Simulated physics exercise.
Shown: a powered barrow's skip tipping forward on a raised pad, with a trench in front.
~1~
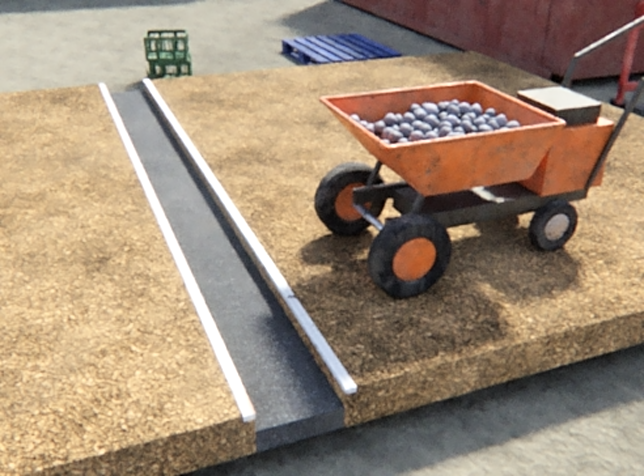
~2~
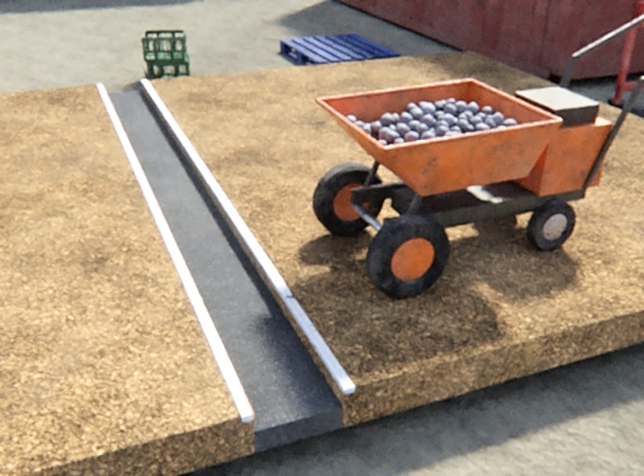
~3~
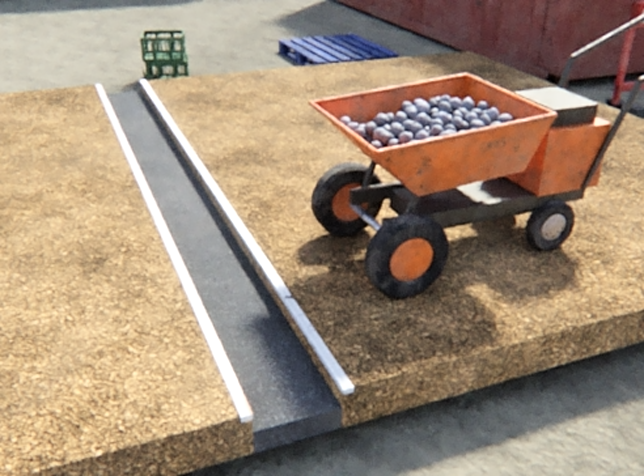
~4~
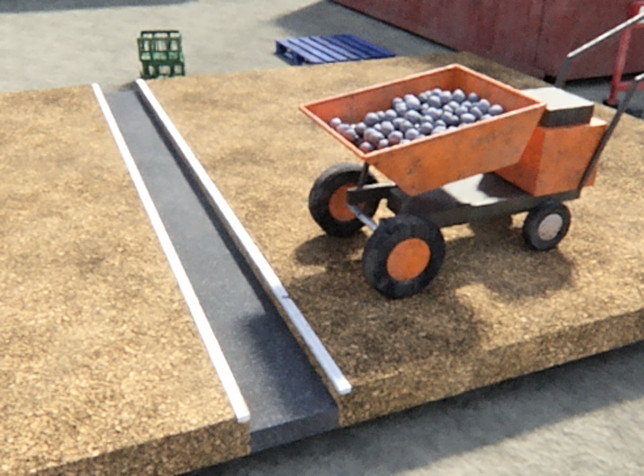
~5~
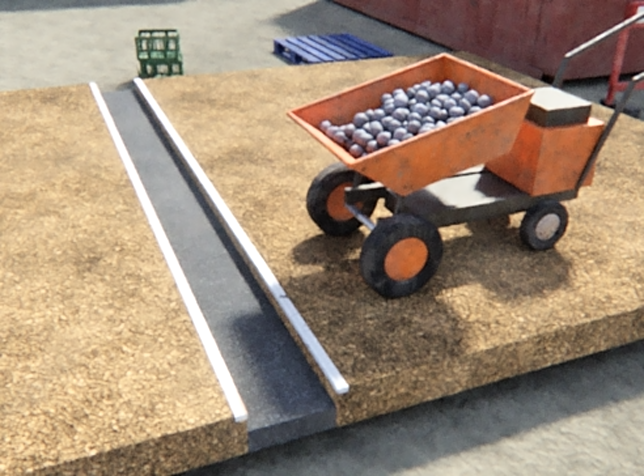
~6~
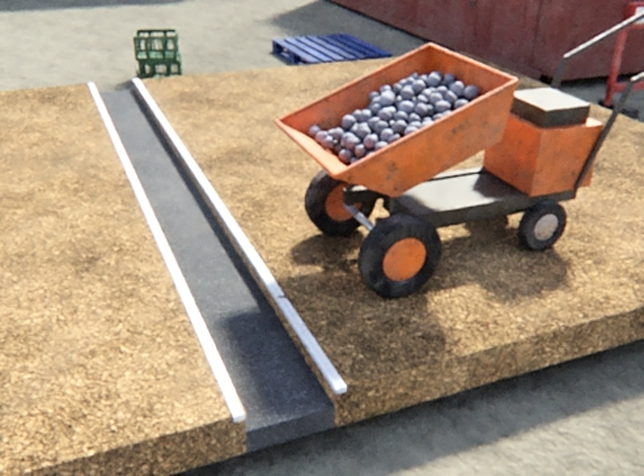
An orange powered barrow loaded with round grey cobbles stands on the right of a raised, brown gritty pad, seen from above at an angle. To its left, a shallow dark trench edged with white strips crosses the pad, with a green crate, blue pallet and reddish container behind. The skip begins level, then tips steadily forward to the left, its rear rising, while the wheels stay put and the view barely shifts.
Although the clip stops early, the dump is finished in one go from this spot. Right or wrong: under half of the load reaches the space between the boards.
Wrong.
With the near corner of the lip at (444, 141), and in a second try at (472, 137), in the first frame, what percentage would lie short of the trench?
Roughly 30 per cent, and 40 per cent.
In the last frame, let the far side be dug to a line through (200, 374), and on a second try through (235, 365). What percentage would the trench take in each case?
The first try comes to close to 80 per cent, the next to 60 per cent.
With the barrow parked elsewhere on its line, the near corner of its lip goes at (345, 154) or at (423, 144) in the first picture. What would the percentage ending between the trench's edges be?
Some 30 in a hundred, then some 70 in a hundred.
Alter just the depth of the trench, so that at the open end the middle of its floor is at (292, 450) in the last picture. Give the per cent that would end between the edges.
Roughly 90 in a hundred.
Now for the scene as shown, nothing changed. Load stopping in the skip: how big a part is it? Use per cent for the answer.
It ends up near 5 per cent.
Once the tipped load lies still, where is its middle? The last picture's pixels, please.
About pixel (220, 292).
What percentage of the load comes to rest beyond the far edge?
Near 20 %.
Soon, skip tipped steeply; all in the skip.
A while on, skip tipped right over; about half in the skip; about half in or heaped over the trench; a stray few beyond it; a stray few falling.
Towards the end, skip tipped right over; a small part in the skip; most in or heaped over the trench; about a quarter beyond it.
Finally, skip tipped right over; a small part in the skip; most in or heaped over the trench; about a quarter beyond it.
